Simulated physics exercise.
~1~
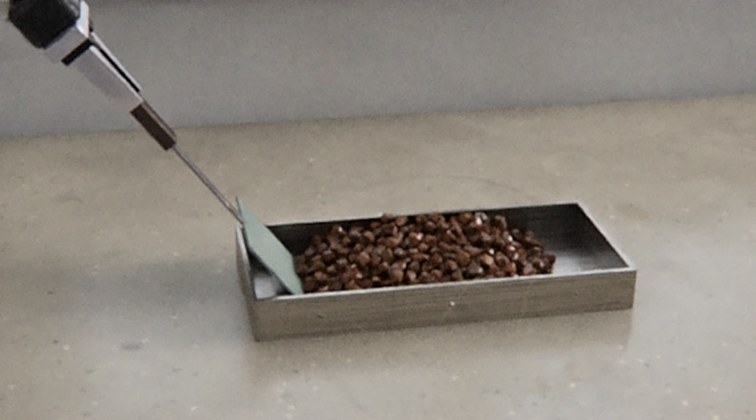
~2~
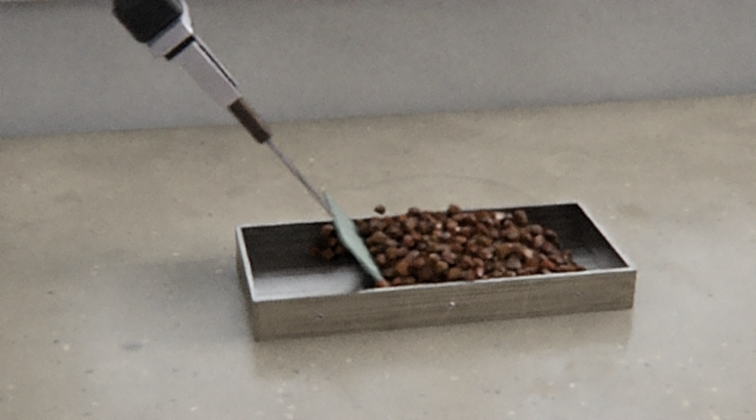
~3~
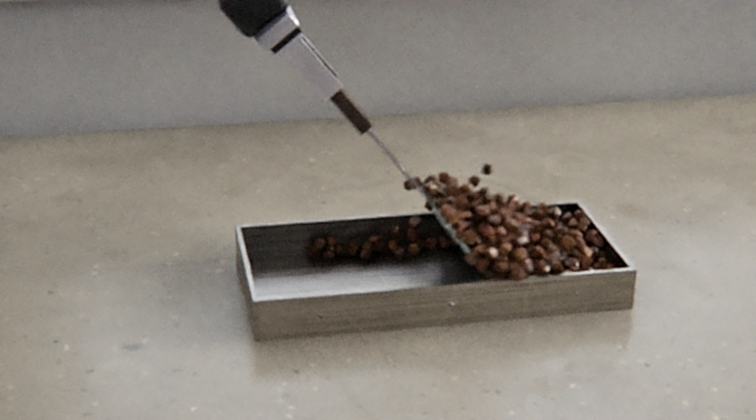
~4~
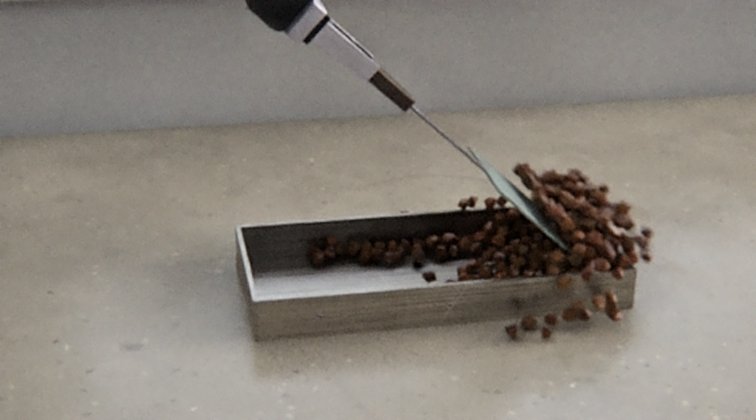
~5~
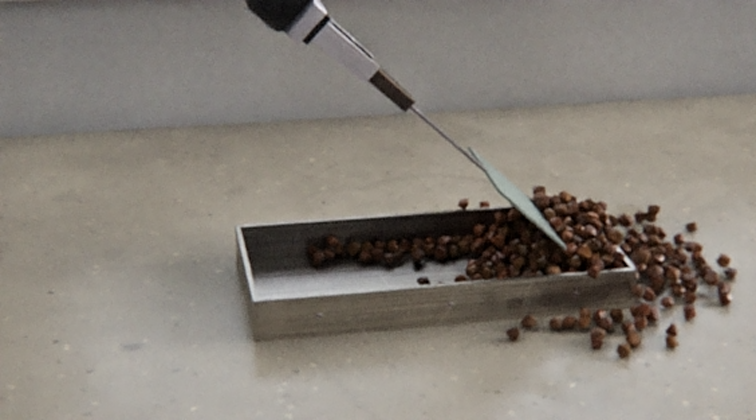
On a speckled grey surface in front of a plain wall, a narrow metal tray holds a heap of small brown pellets, with a robotic arm's flat, pale green blade resting at its left end. The arm pushes the blade to the right, bunching the pellets ahead of it and leaving the left end bare. The pile rises steeply, and a few pellets hop up while others stay behind along the back wall. The blade then lifts, tips slightly flatter and stops near the right end as pellets pour over the rim. They scatter across the surface, while most remain in the tray.
